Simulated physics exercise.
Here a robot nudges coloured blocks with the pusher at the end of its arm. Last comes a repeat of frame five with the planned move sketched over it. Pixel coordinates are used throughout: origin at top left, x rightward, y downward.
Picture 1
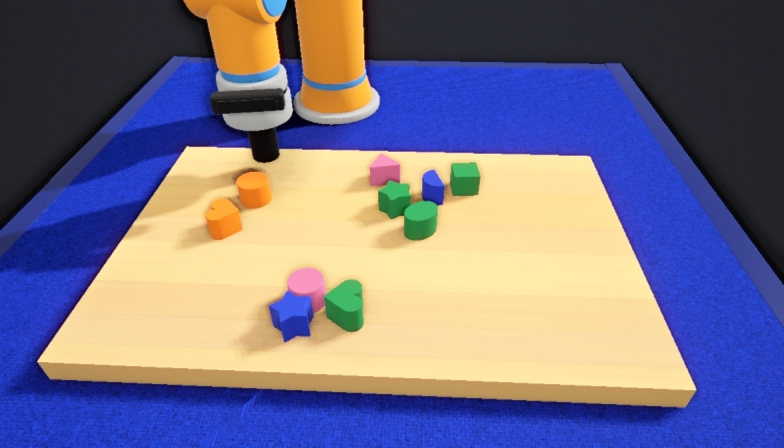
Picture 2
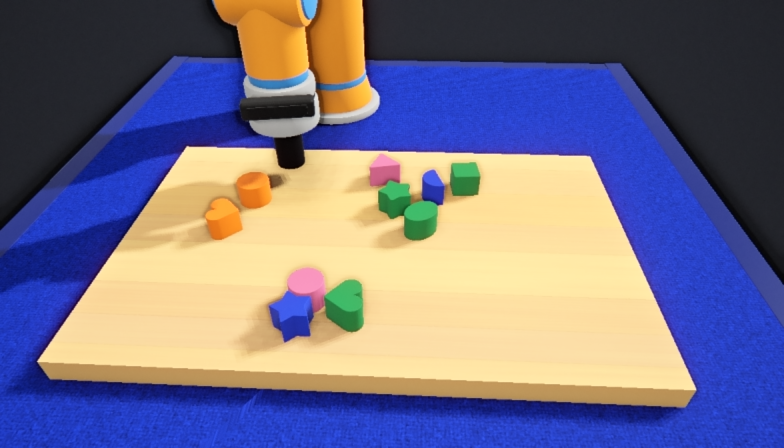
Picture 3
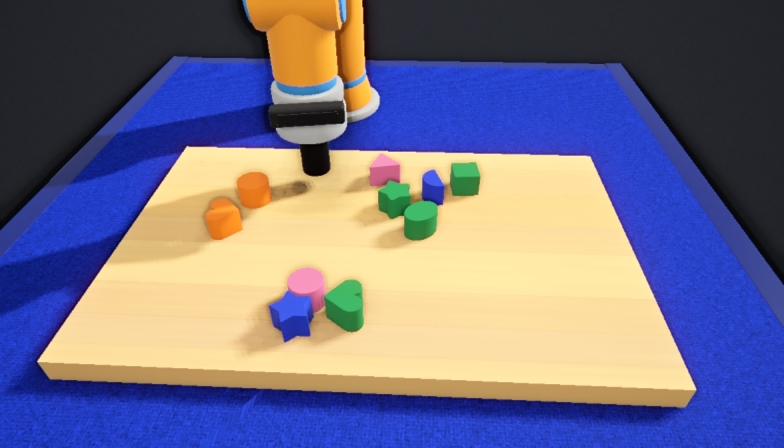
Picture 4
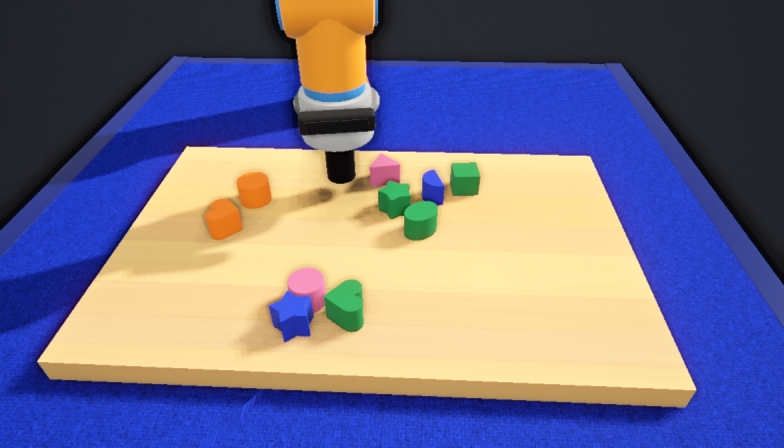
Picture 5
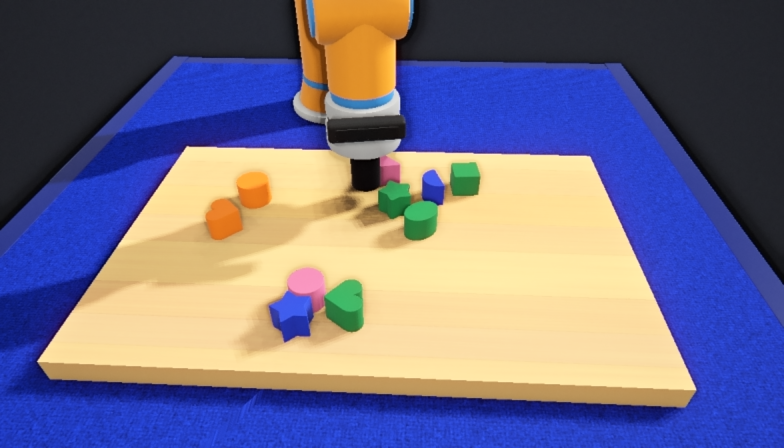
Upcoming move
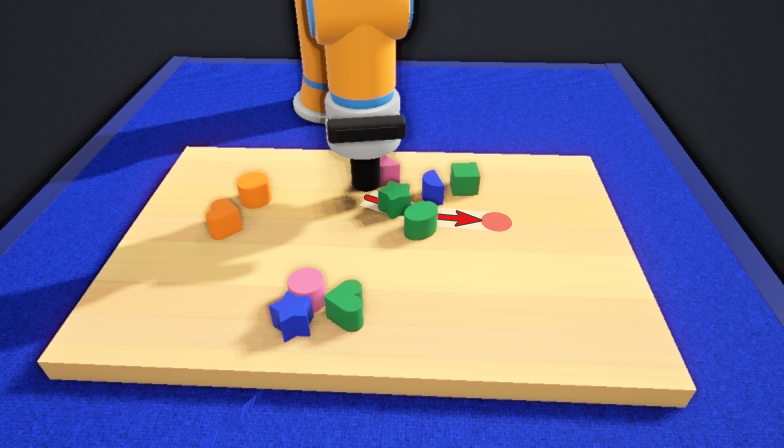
In this clip, a robot arm's black pusher moves steadily right across the far side of a wooden board, nearing a cluster of pink, green and blue blocks, while all the coloured blocks stay still.
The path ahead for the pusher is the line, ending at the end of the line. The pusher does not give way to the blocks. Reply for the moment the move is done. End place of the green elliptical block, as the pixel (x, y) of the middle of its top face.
Roughly at (448, 230).
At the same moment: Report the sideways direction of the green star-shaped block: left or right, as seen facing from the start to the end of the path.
The right-hand side.
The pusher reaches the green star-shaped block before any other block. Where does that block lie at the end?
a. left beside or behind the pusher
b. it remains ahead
Letter a.
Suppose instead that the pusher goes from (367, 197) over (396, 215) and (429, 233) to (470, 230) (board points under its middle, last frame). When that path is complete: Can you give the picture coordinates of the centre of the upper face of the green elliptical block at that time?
Just about (495, 246).
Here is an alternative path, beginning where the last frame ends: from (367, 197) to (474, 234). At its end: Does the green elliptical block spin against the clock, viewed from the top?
I'd say no.
The line goes from (367, 197) over (406, 210) and (450, 218) to (497, 222).
The first path, step by step. One third of the way, pusher (407, 196); green star-shaped block (430, 201); green elliptical block (434, 219), turned 35° clockwise.
Two thirds of the way, pusher (451, 204); green star-shaped block (468, 214), turned 30° clockwise; green elliptical block (448, 230), turned 75° clockwise.
At the end, pusher (499, 208); green star-shaped block (482, 218), turned 75° clockwise; green elliptical block (448, 230), turned 75° clockwise; blue half-round block unmoved.
